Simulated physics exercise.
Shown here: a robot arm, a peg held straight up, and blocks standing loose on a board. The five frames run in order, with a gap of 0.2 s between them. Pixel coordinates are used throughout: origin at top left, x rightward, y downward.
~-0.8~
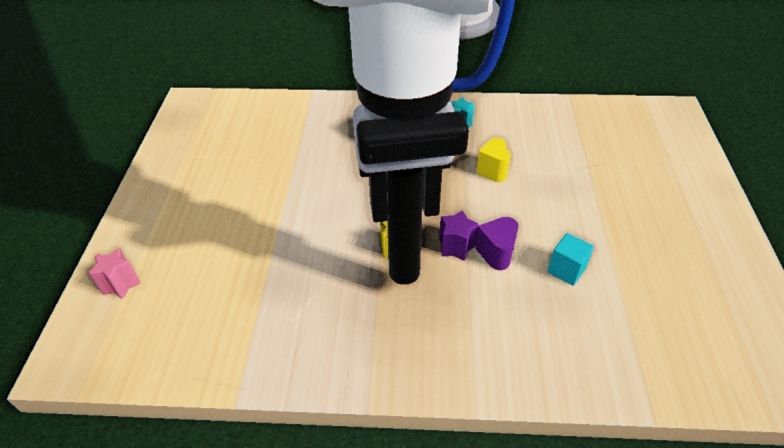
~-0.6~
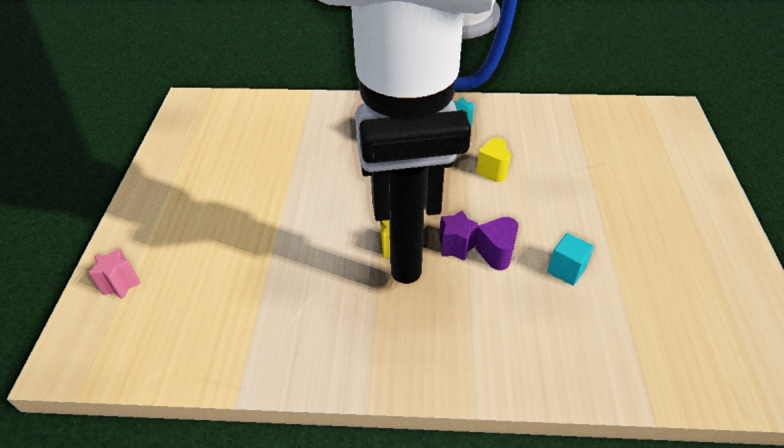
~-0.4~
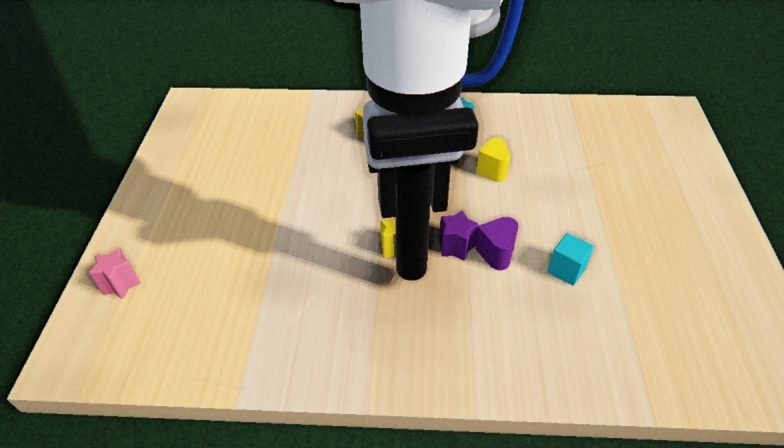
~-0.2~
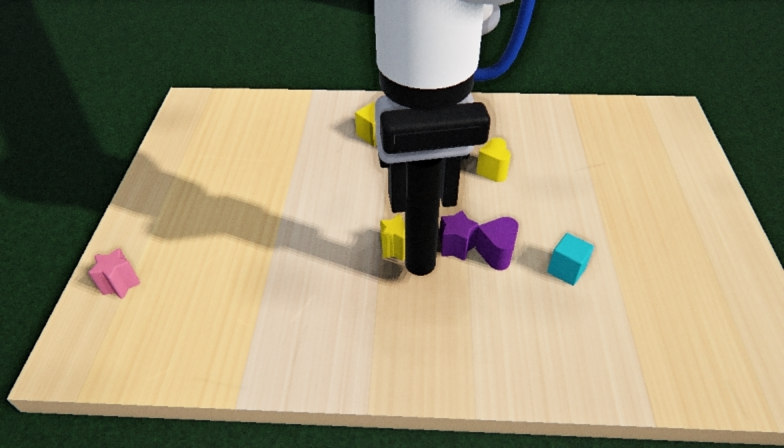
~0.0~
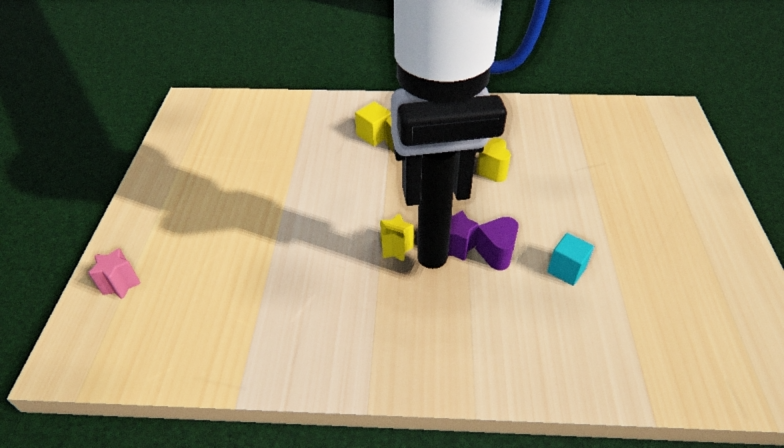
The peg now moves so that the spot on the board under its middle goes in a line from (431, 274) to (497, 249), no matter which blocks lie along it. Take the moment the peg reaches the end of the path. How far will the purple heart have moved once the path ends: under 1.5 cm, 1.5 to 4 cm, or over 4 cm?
The shift is from 1.5 to 4 cm.
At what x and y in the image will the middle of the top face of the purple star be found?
(472, 213)
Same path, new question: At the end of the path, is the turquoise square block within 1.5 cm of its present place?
Yes
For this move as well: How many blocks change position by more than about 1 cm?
Blocks moved: Two.
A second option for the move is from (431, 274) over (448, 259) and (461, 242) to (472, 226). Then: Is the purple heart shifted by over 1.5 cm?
My answer is no.
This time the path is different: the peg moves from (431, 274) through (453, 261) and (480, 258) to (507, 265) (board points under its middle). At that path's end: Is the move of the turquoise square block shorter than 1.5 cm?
I believe so.
The first path, step by step. Halfway along, peg (468, 245); purple star (465, 217), turned 15° anticlockwise.
At the end, peg (500, 233); yellow star still; purple star (472, 213), turned 55° anticlockwise; purple heart (531, 223), turned 25° clockwise; turquoise square block still.
